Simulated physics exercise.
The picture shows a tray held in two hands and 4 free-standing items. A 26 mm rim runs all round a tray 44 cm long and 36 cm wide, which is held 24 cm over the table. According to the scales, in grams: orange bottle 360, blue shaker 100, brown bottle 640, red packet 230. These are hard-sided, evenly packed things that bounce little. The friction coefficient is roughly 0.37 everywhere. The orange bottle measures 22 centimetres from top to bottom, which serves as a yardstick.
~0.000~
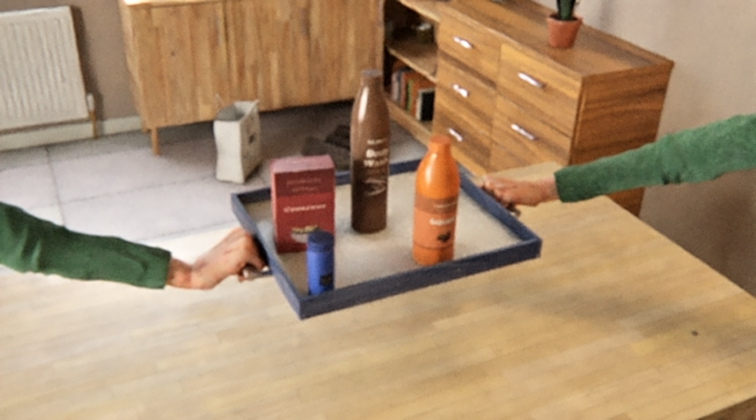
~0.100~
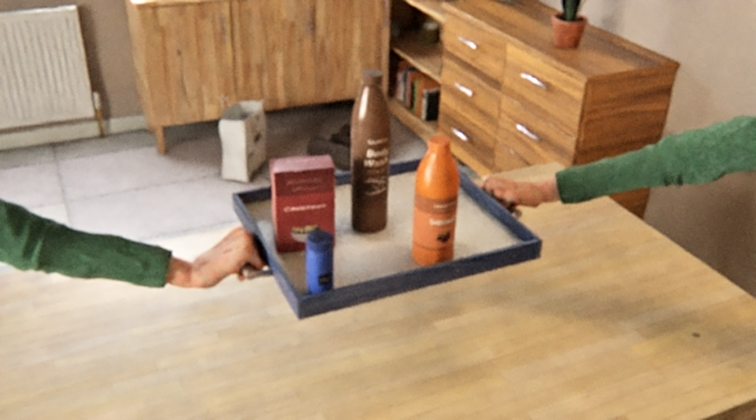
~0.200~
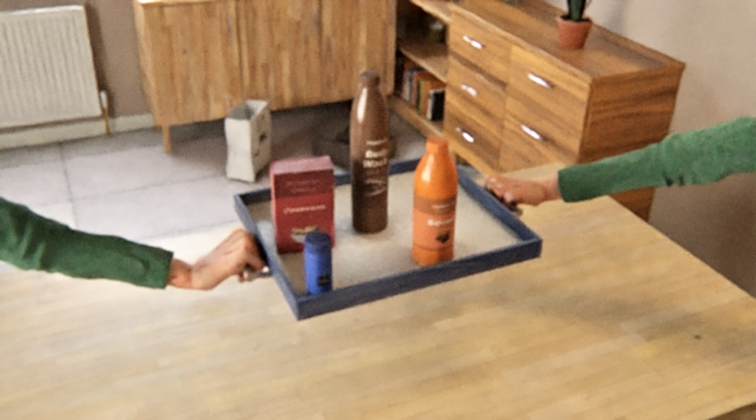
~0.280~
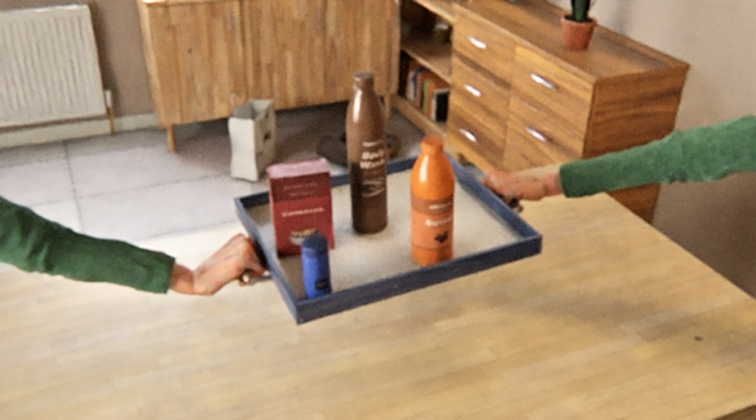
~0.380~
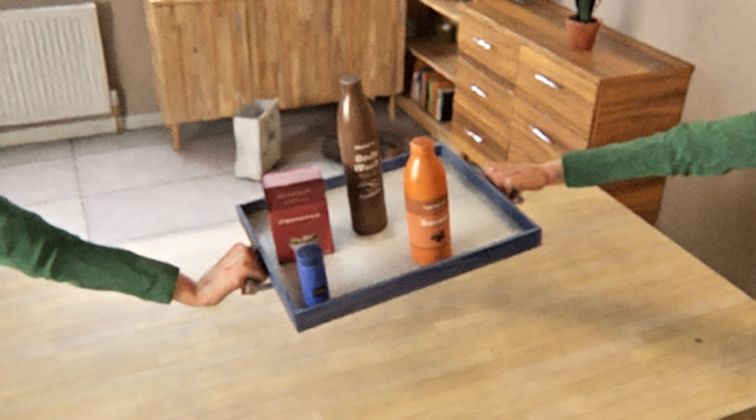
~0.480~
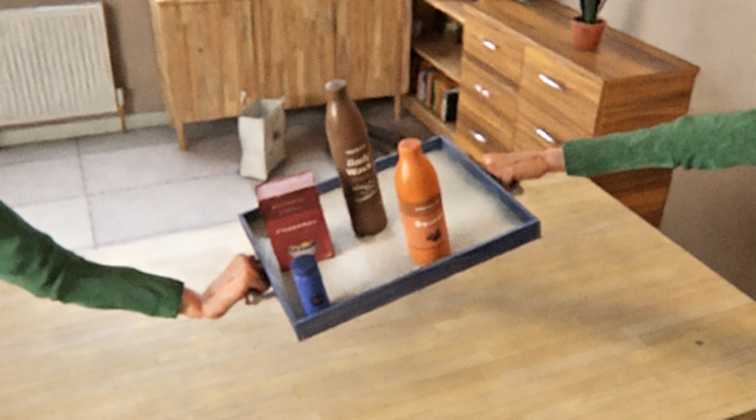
Two green-sleeved arms holding a blue-rimmed tray with two bottles, a red packet and a blue shaker, gradually tilting it left.
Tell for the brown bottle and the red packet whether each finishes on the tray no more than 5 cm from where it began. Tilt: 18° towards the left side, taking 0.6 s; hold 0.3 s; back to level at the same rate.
One by one: The brown bottle is displaced. The red packet is displaced.
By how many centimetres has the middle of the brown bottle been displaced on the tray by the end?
Net shift near 20 cm.
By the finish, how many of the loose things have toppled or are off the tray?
All told, 2.
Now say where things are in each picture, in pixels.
Tray level; brown bottle (370, 153); red packet (303, 204), in the first picture.
Tray level; orange bottle (436, 200); blue shaker (320, 267), in the second picture.
Tray at 1°, left edge down; orange bottle (435, 201); blue shaker (319, 268), in the third picture.
Tray at 3°, left edge down; orange bottle (432, 201); blue shaker (317, 272), in the fourth picture.
Tray at 8°, left edge down; orange bottle (427, 200); blue shaker (314, 279), in the fifth picture.
Tray at 13°, left edge down; brown bottle (354, 160); red packet (296, 222), in the sixth picture.
After 1.08 s, tray at 17°, left edge down; brown bottle tipped 50° from how it sat near (284, 193); red packet tipped 50° from how it sat near (254, 238).
After 1.68 s, tray level; brown bottle on its side near (289, 189); red packet tipped 74° from how it sat near (264, 209).
At rest (2.6 s), off the tray, red packet; tipped over on the tray, brown bottle; the other 2 in place, give or take 5 cm. In the last view, brown bottle near (290, 185).
